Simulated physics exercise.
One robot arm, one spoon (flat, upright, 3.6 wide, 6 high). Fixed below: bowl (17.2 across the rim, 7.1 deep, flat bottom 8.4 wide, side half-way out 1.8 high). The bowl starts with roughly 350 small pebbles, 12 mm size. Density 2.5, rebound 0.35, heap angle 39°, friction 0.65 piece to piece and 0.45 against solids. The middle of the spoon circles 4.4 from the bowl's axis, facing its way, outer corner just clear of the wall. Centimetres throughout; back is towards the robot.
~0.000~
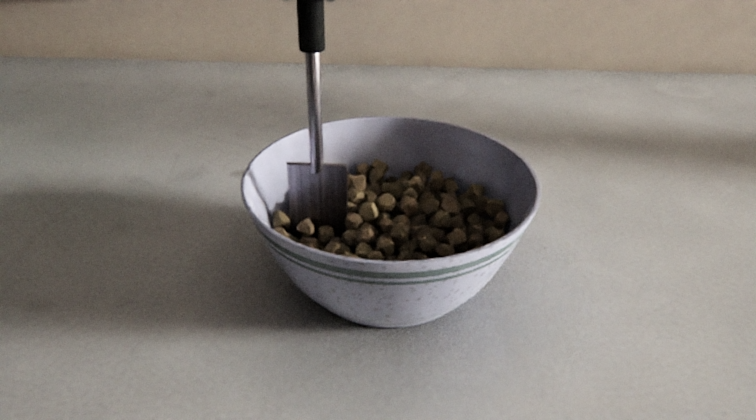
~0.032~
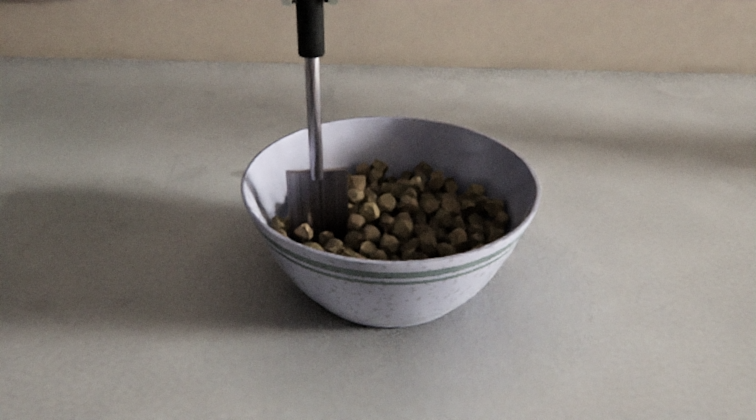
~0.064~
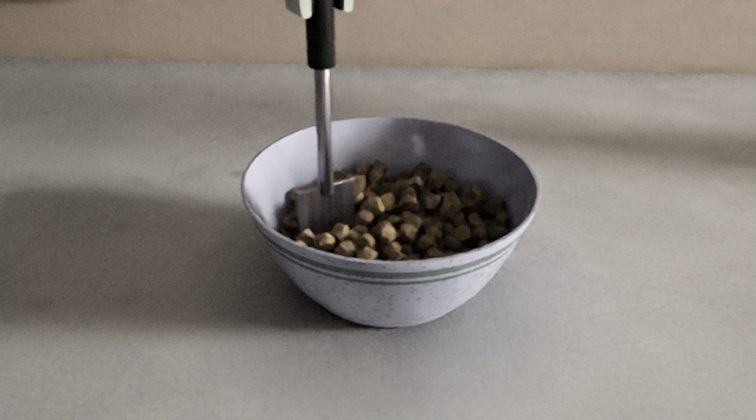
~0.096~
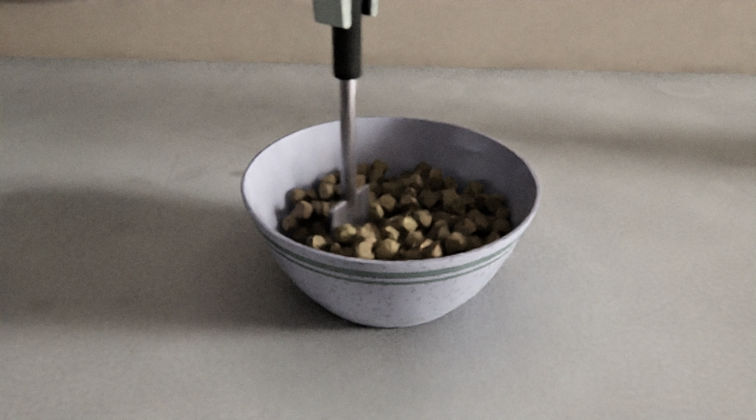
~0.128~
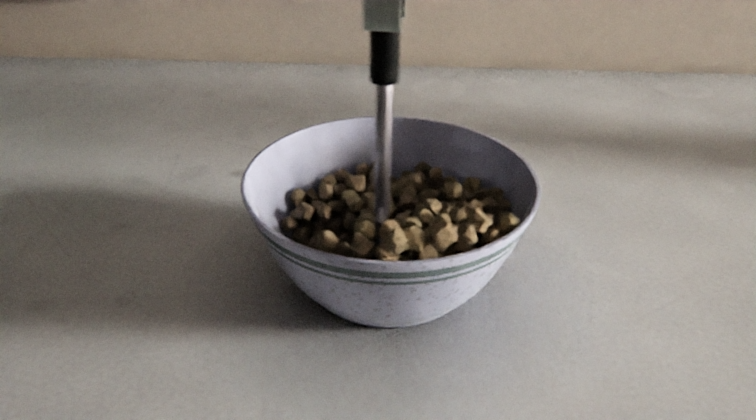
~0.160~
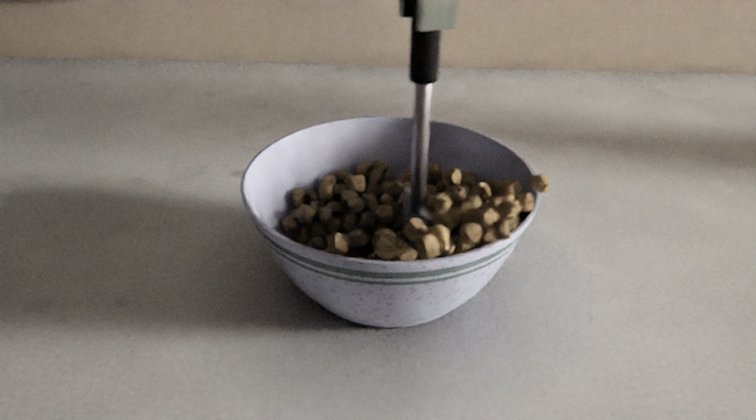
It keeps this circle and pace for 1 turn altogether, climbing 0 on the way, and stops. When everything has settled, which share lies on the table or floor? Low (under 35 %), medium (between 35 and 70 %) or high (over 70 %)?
A low share, under 35 %, ends on the table or floor.
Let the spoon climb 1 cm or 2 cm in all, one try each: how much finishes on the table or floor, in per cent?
About 25 and 20 per cent.
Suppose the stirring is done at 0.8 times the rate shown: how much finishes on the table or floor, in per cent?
About 15 per cent.
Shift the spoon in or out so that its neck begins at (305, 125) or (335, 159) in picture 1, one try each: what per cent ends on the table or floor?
Some 25 and 15 per cent.
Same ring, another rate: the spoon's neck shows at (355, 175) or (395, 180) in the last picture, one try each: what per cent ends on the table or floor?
About 15 and 20 per cent.
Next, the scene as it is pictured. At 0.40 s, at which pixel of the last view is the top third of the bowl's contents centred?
Around (313, 160).
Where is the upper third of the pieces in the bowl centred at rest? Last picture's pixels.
At about (337, 252).
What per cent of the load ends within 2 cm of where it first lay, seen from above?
Roughly 5 per cent.
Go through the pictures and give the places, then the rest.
The first picture shows spoon neck at (316, 141), 0° round; upper third of the load around (400, 221), from x 280 to 500, top at y 170; 347 in the bowl.
The second picture shows spoon neck at (316, 147), 10° round; upper third of the load around (400, 222), from x 280 to 500, top at y 170.
The third picture shows spoon neck at (325, 161), 35° round; upper third of the load around (396, 229), from x 285 to 500, top at y 170.
The fourth picture shows spoon neck at (349, 173), 60° round; upper third of the load around (409, 230), from x 290 to 505, top at y 170.
The fifth picture shows spoon neck at (383, 180), 86° round; upper third of the load around (431, 227), from x 290 to 510, top at y 170.
The sixth picture shows spoon neck at (419, 178), 111° round; upper third of the load around (459, 217), from x 290 to 540, top at y 170; 344 in the bowl, 3 in flight or on the tool.
By 0.28 s, 204° round, highest piece 11 above the table; 319 in the bowl, 5 on the table or floor, 23 in flight or on the tool.
By 0.40 s, 297° round, highest piece 10 above the table; 284 in the bowl, 29 on the table or floor, 34 in flight or on the tool.
By 0.65 s, 0° round, highest piece 8 above the table; 254 in the bowl, 92 on the table or floor, 1 in flight or on the tool.
By 1.35 s, 0° round, highest piece 8 above the table; 254 in the bowl, 93 on the table or floor.
Final count, 254 in the bowl, 93 on the table or floor. That is 27 % on the table or floor.
